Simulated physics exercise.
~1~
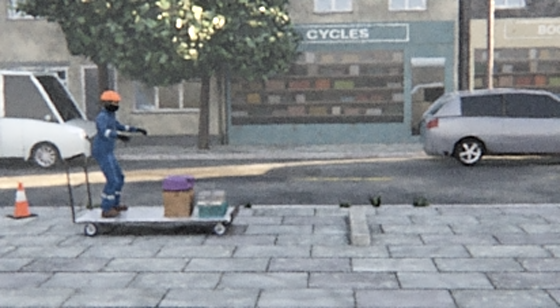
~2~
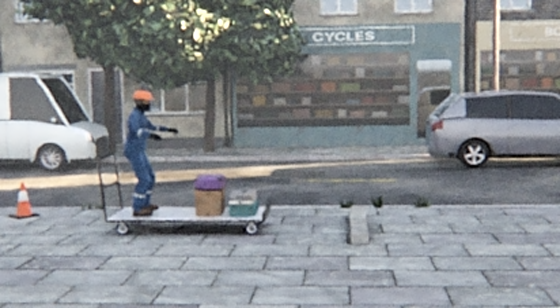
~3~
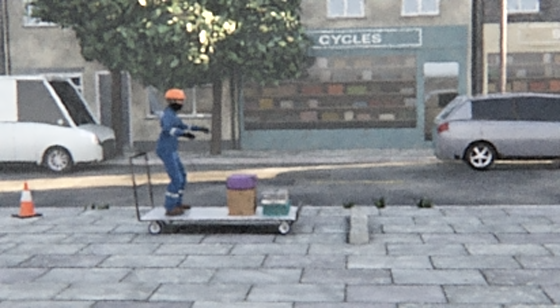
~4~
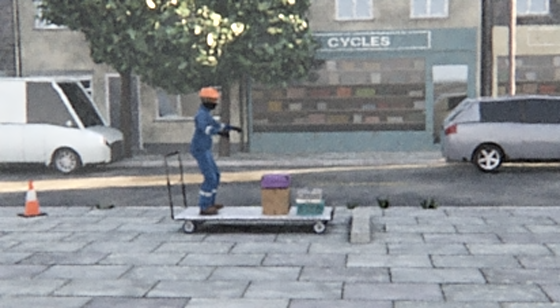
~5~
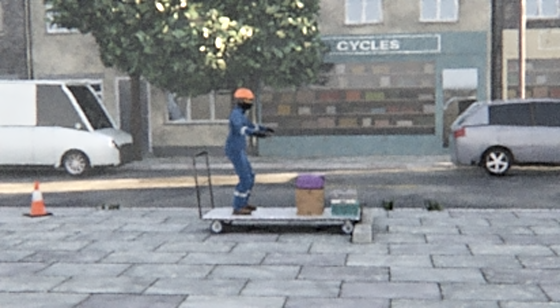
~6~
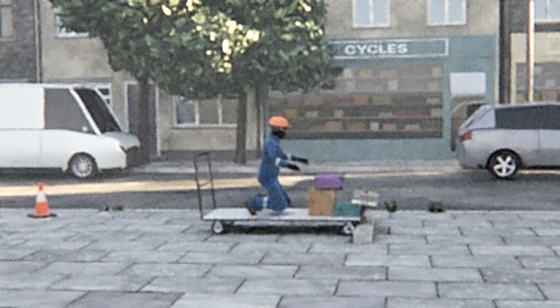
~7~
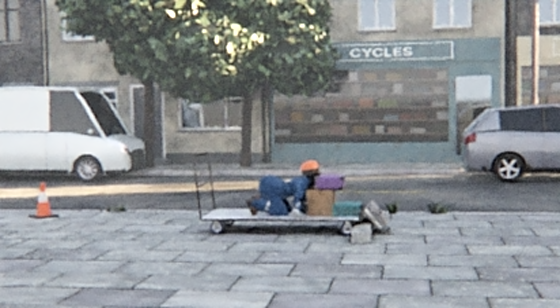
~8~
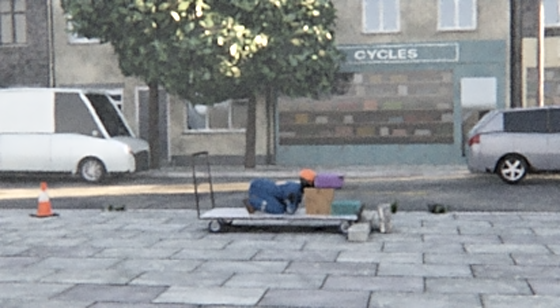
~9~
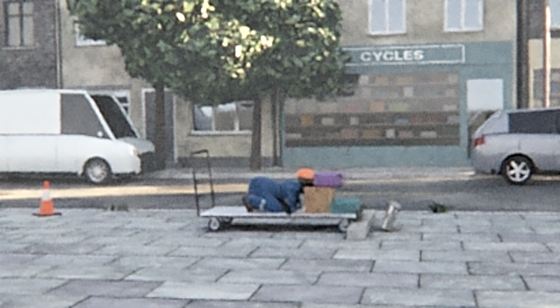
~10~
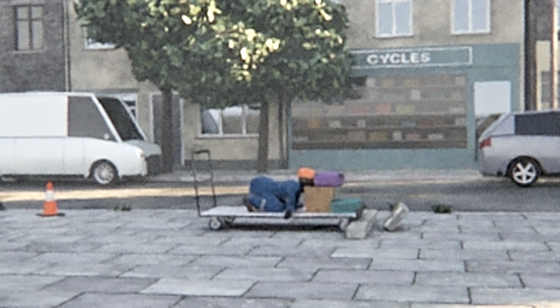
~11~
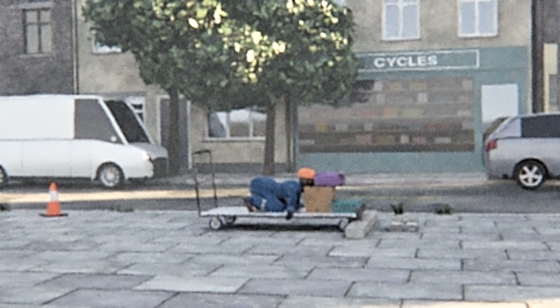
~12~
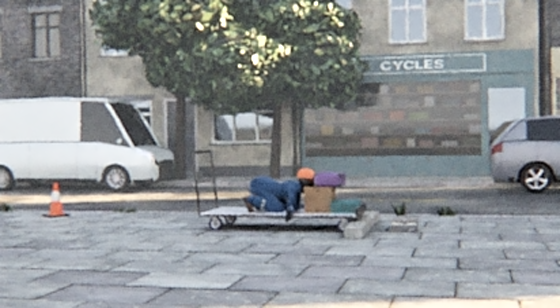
On a paved street, a trolley hits a kerb, its rider collapses and a grey carton tumbles off.
